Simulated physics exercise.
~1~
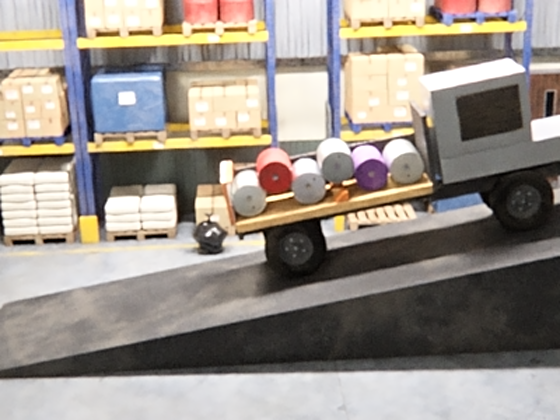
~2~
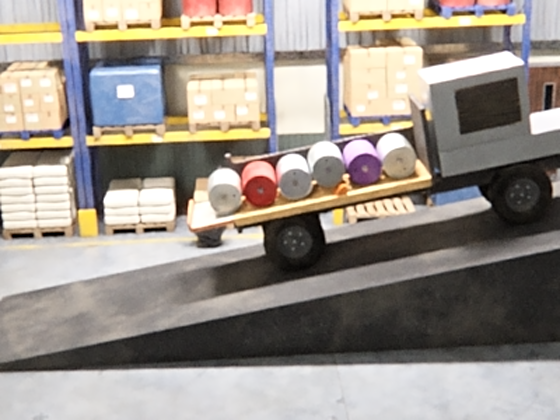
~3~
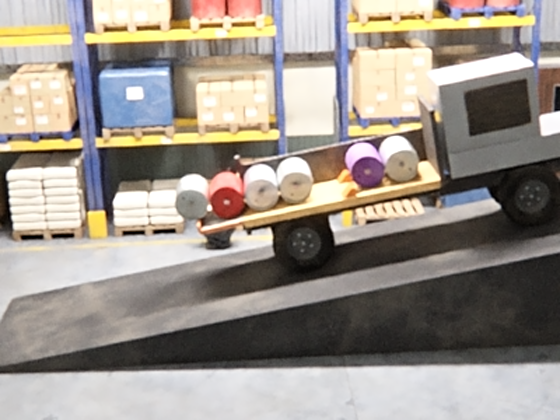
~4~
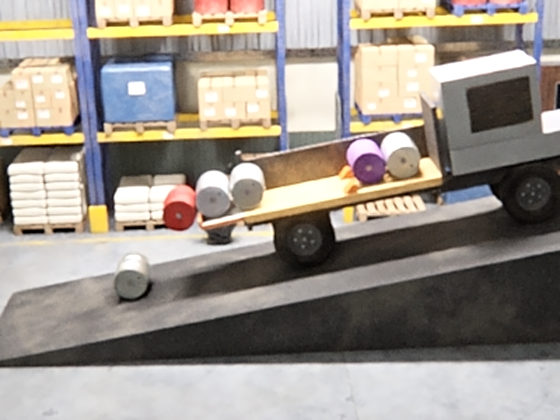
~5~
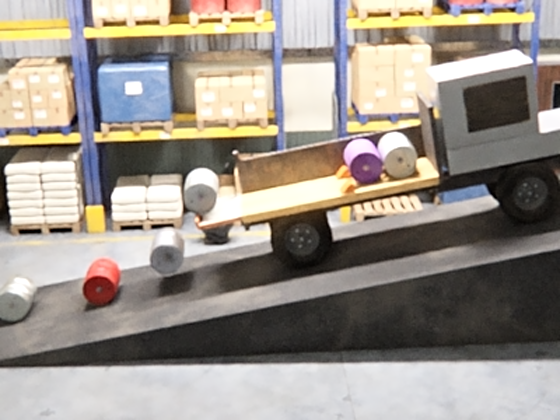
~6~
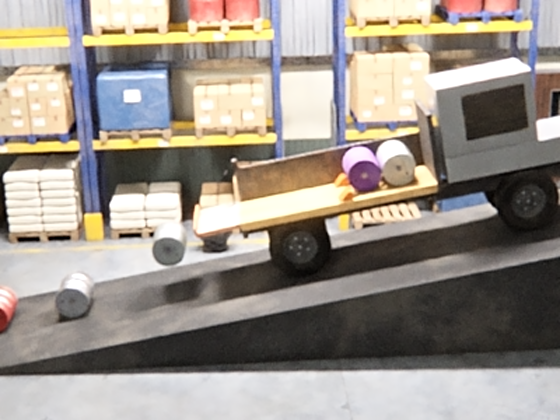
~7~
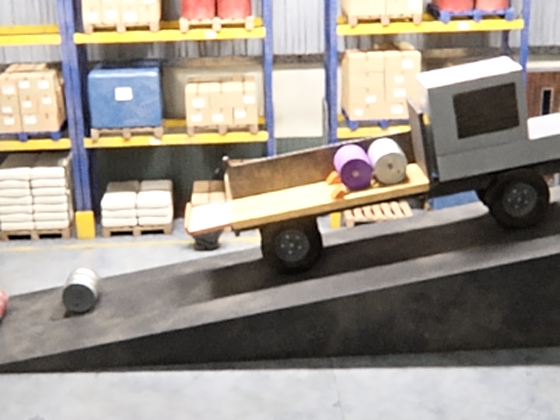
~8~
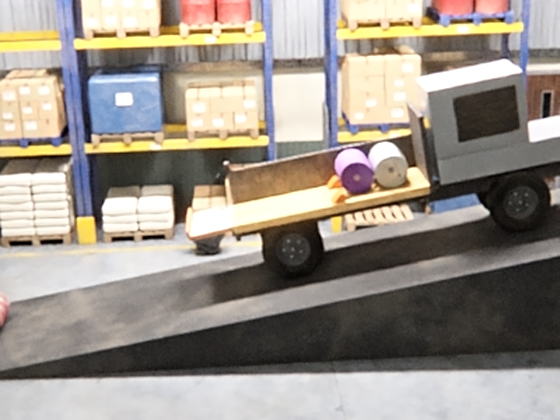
A grey truck stands nose-up on a dark ramp in a warehouse, seen from the side, with six barrels in its open bed and loaded blue and yellow racks behind. Among the grey barrels are a red one toward the left and a purple one near the cab. The tailgate swings down, and the barrels shift left. Purple settles against a small orange block, while the red barrel and three grey ones roll off the tail and down the ramp. Finally, purple and one grey barrel remain aboard, with red barely visible at the left edge.
